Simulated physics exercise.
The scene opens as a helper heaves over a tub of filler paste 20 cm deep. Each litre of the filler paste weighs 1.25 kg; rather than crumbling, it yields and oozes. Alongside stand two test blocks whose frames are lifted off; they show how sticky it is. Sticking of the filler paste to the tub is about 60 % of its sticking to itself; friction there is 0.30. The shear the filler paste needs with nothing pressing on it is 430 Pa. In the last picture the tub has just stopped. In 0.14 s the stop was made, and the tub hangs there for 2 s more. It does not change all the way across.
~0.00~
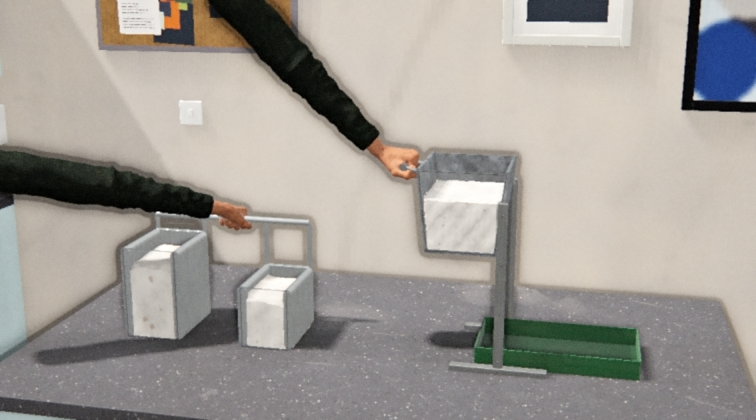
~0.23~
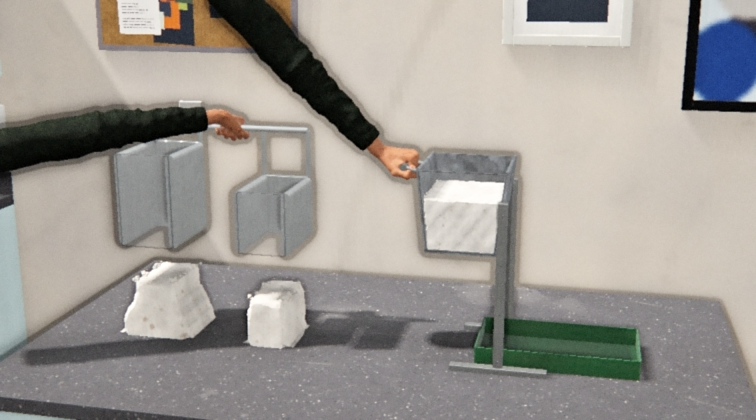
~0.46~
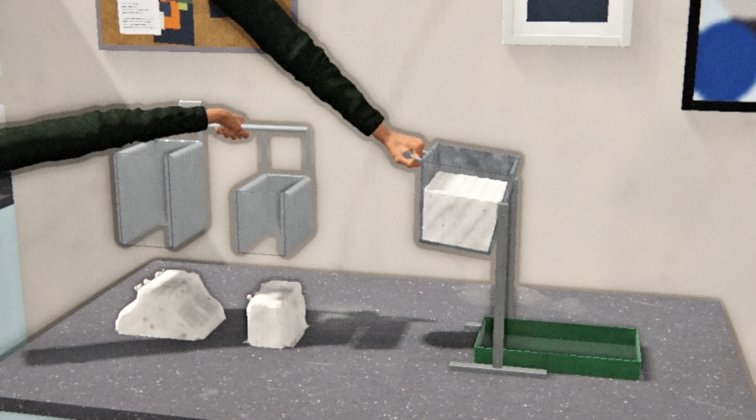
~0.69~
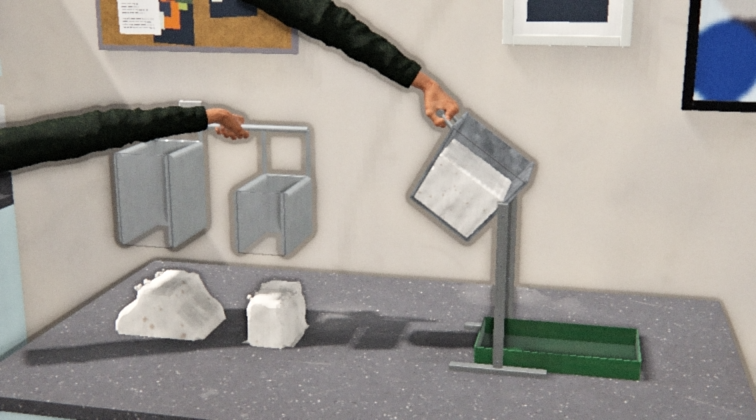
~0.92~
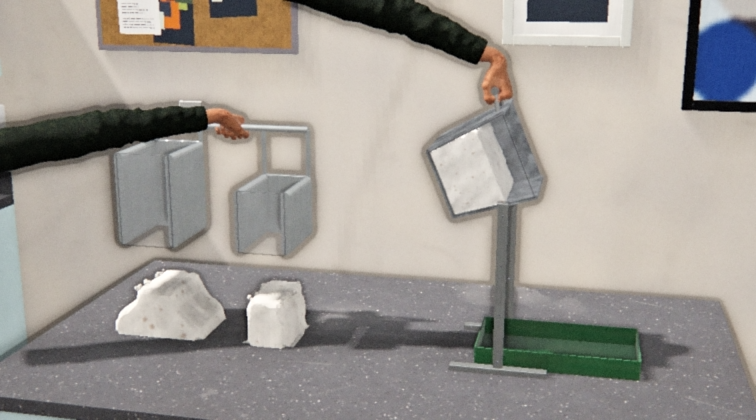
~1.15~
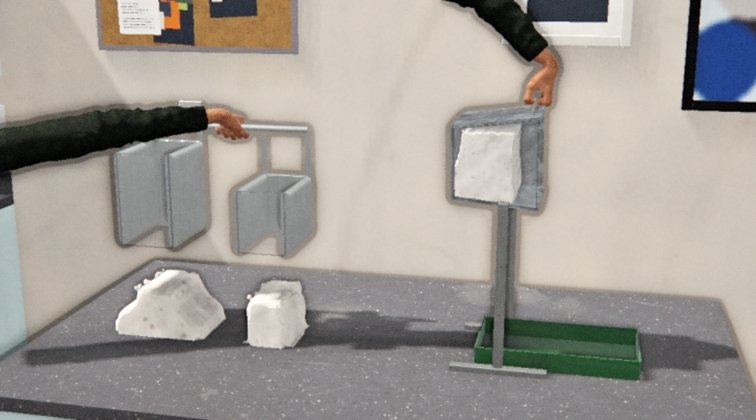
A hand in a dark sleeve turns a grey tub of white filler paste clockwise on its upright stand, above a green tray on a speckled dark counter, seen from the front and slightly above. At left, another hand lifts grey holders off two white blocks, and the larger one slumps into a low mound. The tub swings onto its side, paste still inside, while the camera stays still.
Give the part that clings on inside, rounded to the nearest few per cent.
The part that clings on inside is close to 74 %.
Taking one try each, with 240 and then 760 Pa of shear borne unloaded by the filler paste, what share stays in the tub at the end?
Try one gives 50 per cent, try two gives 100 per cent.
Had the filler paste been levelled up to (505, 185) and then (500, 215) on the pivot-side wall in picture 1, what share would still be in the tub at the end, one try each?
First try 50 per cent, second try 100 per cent.
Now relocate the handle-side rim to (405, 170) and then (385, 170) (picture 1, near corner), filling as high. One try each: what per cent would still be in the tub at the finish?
The first would keep 50 percent and the second 40 percent.
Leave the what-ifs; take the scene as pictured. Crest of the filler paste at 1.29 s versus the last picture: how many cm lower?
Roughly 3 cm.
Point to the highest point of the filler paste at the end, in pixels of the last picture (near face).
Peak location: Approx. (507, 165).
After 1.29 s, the tub is at 89 degrees and holds 100 %.
After 1.46 s, the tub is at 89 degrees and holds 91 %.
After 1.63 s, the tub is at 89 degrees and holds 79 %.
After 1.80 s, the tub is at 89 degrees and holds 74 %.
After 3.15 s, at the end, the tub is at 89 degrees and holds 74 %.
